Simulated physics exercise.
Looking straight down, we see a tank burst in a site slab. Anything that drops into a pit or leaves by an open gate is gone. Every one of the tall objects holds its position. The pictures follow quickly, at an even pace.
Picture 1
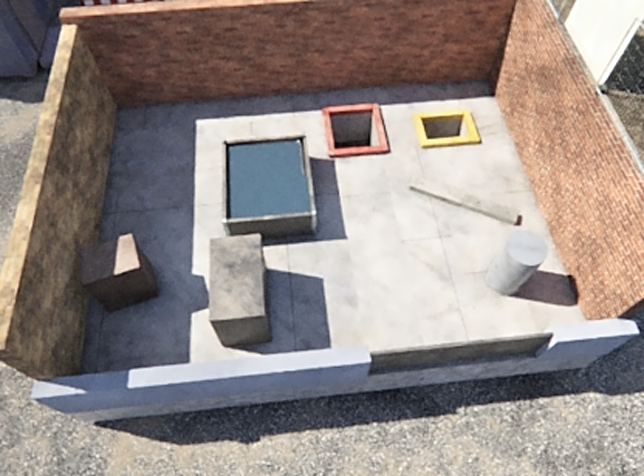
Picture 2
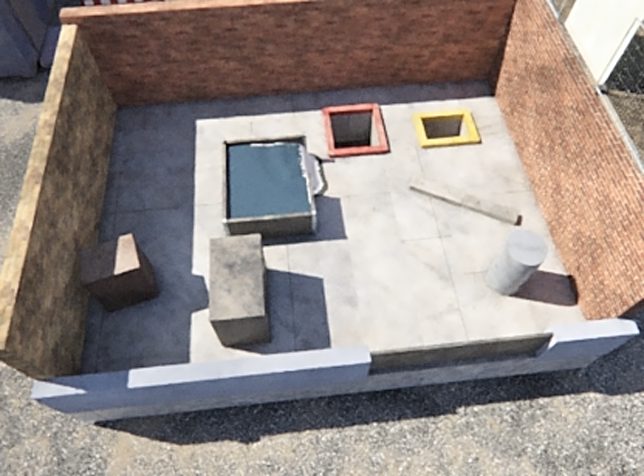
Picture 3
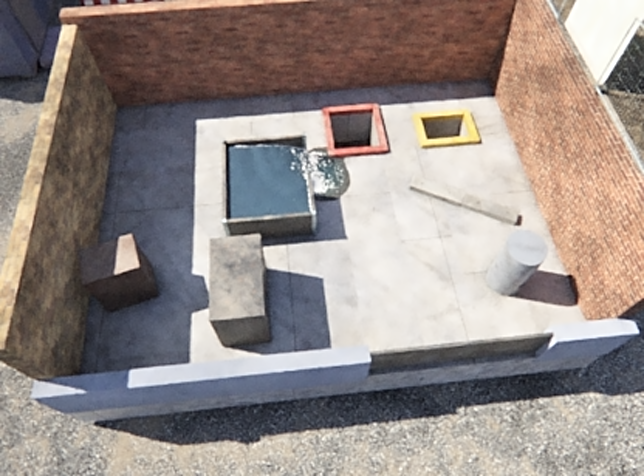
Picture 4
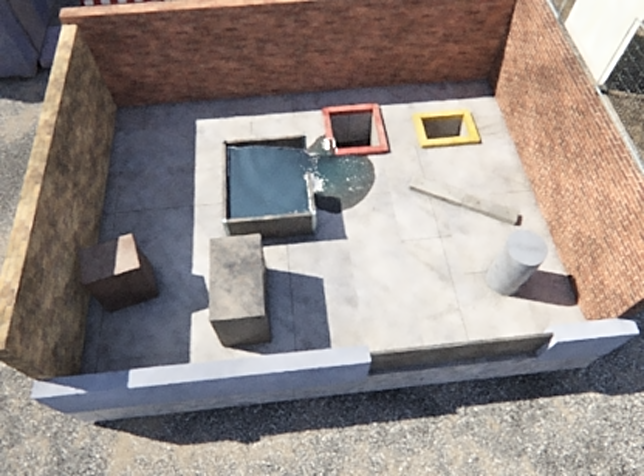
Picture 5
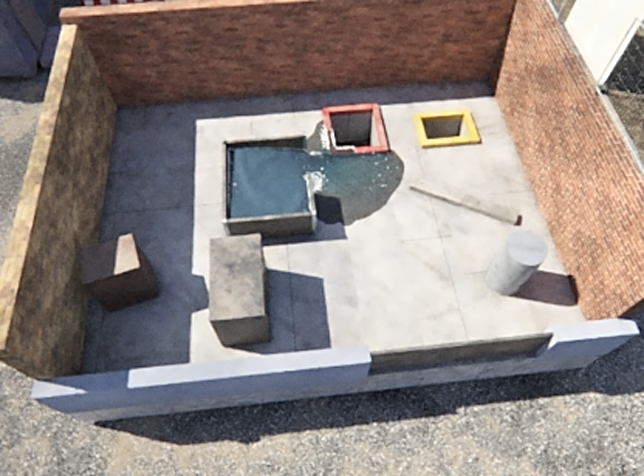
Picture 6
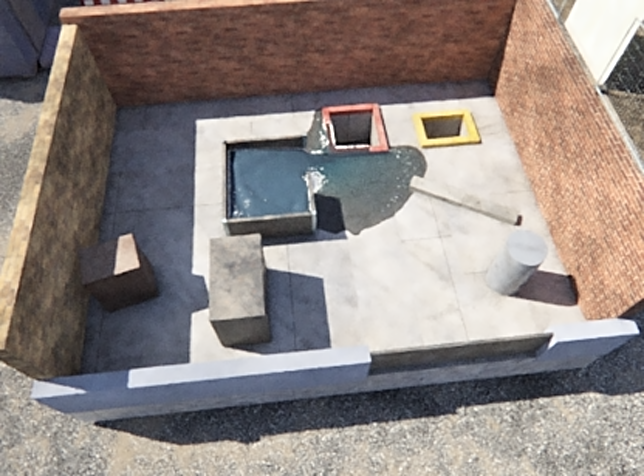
Water pouring from the right side of an open tank in a walled yard, spreading rightward across the pale slab past a red-framed opening.
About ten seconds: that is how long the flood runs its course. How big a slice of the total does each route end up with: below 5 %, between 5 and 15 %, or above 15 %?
Final slices - gate: Below 5 %, red pit: Between 5 and 15 %, yellow pit: Below 5 %.
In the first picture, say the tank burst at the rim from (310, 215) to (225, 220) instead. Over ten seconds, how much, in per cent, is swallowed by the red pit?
Roughly 0 per cent goes to the red pit.
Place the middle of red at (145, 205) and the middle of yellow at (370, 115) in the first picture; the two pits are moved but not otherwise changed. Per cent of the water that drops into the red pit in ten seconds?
The red pit takes 0 per cent.
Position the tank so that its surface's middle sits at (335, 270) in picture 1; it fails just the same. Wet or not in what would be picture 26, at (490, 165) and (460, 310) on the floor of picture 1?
Result, points in order: Inundated; inundated.
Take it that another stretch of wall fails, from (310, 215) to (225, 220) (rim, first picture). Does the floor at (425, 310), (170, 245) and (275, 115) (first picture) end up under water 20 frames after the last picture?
Listed in order, they come out sitting in a pool, sitting in a pool and without a puddle.
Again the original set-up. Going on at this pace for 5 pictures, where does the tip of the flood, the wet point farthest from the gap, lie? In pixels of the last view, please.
Around (511, 143).
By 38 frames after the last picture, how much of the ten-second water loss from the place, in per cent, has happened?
About 100 per cent.
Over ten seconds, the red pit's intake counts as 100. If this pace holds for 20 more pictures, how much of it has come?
About 95 per cent.
A moment on, water covers 15 % of the floor; the gate 0 %, the red pit 3 %, the yellow pit 0 %.
Next, water covers 25 % of the floor; the gate 0 %, the red pit 6 %, the yellow pit 1 %.
Then, water covers 35 % of the floor; the gate 0 %, the red pit 7 %, the yellow pit 1 %.
Later, water covers 50 % of the floor; the gate 0 %, the red pit 8 %, the yellow pit 1 %.
In the end, water covers 75 % of the floor; the gate 0 %, the red pit 8 %, the yellow pit 1 %.
